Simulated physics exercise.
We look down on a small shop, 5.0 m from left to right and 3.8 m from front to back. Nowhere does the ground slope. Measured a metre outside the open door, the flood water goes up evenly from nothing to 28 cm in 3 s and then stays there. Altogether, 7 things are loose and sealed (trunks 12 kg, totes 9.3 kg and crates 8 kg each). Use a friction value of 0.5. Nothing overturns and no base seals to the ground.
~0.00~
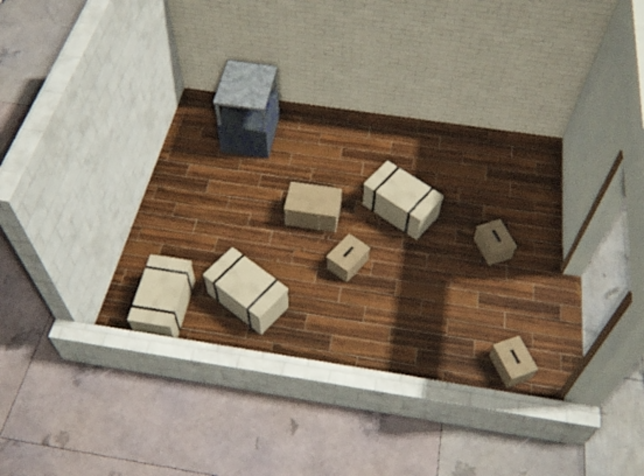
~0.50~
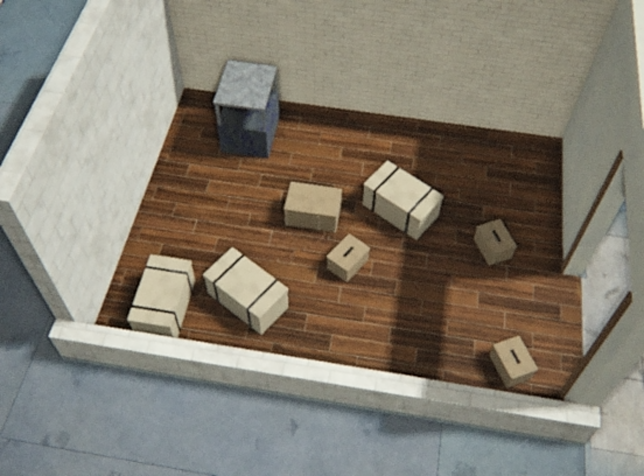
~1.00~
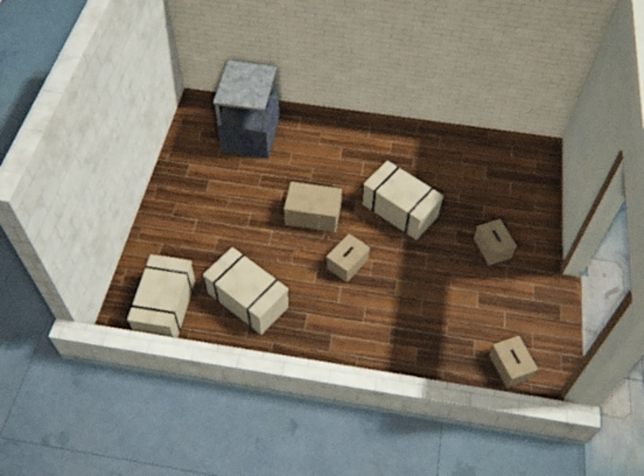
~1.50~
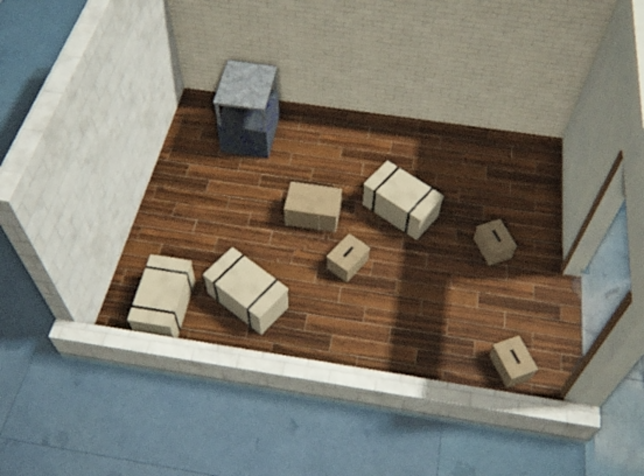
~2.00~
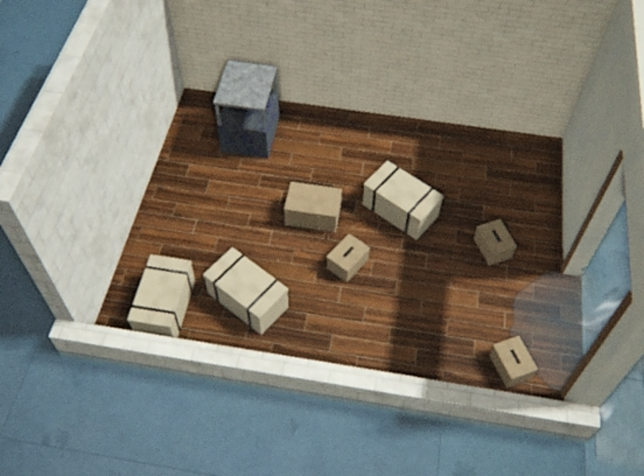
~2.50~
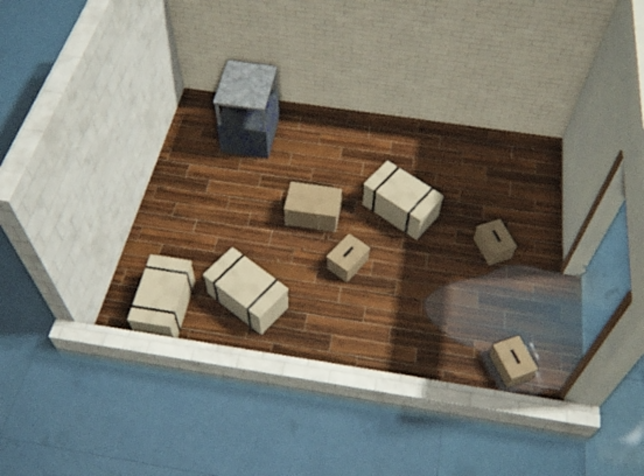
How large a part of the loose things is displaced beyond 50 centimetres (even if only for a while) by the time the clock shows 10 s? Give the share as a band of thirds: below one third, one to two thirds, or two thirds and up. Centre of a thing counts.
It ends up in the highest band.
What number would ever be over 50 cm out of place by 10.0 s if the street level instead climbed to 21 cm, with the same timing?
Count: 6.
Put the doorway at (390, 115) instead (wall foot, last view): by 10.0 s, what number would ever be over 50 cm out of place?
Result: 7.
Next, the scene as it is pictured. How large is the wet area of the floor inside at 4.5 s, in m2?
Roughly 11.5 m2.
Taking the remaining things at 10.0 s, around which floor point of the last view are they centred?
It sits at about (256, 205).
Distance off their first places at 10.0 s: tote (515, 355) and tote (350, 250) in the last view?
Net displacement, in order: 350 cm; 300 cm.
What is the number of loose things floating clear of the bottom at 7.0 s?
That would be 6 of them.
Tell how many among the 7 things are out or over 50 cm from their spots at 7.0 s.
I make it 6.
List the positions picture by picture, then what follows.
A trunk at (404, 190) rests on the ground; a tote at (497, 236), on the bottom; water covers 0.0 m2; 0 of 7 have shifted, in the first picture.
A trunk at (404, 190) rests on the ground; a tote at (497, 236) rests on the ground; 0.0 m2 under water; 0 of 7 have shifted, in the second picture.
A trunk at (404, 190) rests on the ground; a tote at (497, 236), on the bottom; water covers 0.0 m2; 0 of 7 have shifted, in the third picture.
A trunk at (404, 190), on the bottom; a tote at (497, 236) rests on the ground; 0.0 m2 under water; 0 of 7 have shifted, in the fourth picture.
A trunk at (404, 190) rests on the ground; a tote at (497, 236) rests on the ground; water covers 0.6 m2; 0 of 7 have shifted, in the fifth picture.
A trunk at (404, 190), on the bottom; a tote at (497, 236) rests on the ground; 1.4 m2 under water; 0 of 7 have shifted, in the sixth picture.
After 3.5 s 0 of 7 are over 50 cm from their spots; 0 afloat.
After 4.5 s 3 of 7 are over 50 cm from their spots; 1 afloat.
After 7.0 s 6 of 7 are over 50 cm from their spots; 6 afloat.
After 10.0 s 6 of 7 are over 50 cm from their spots, and 6 have been at some point; 6 afloat.
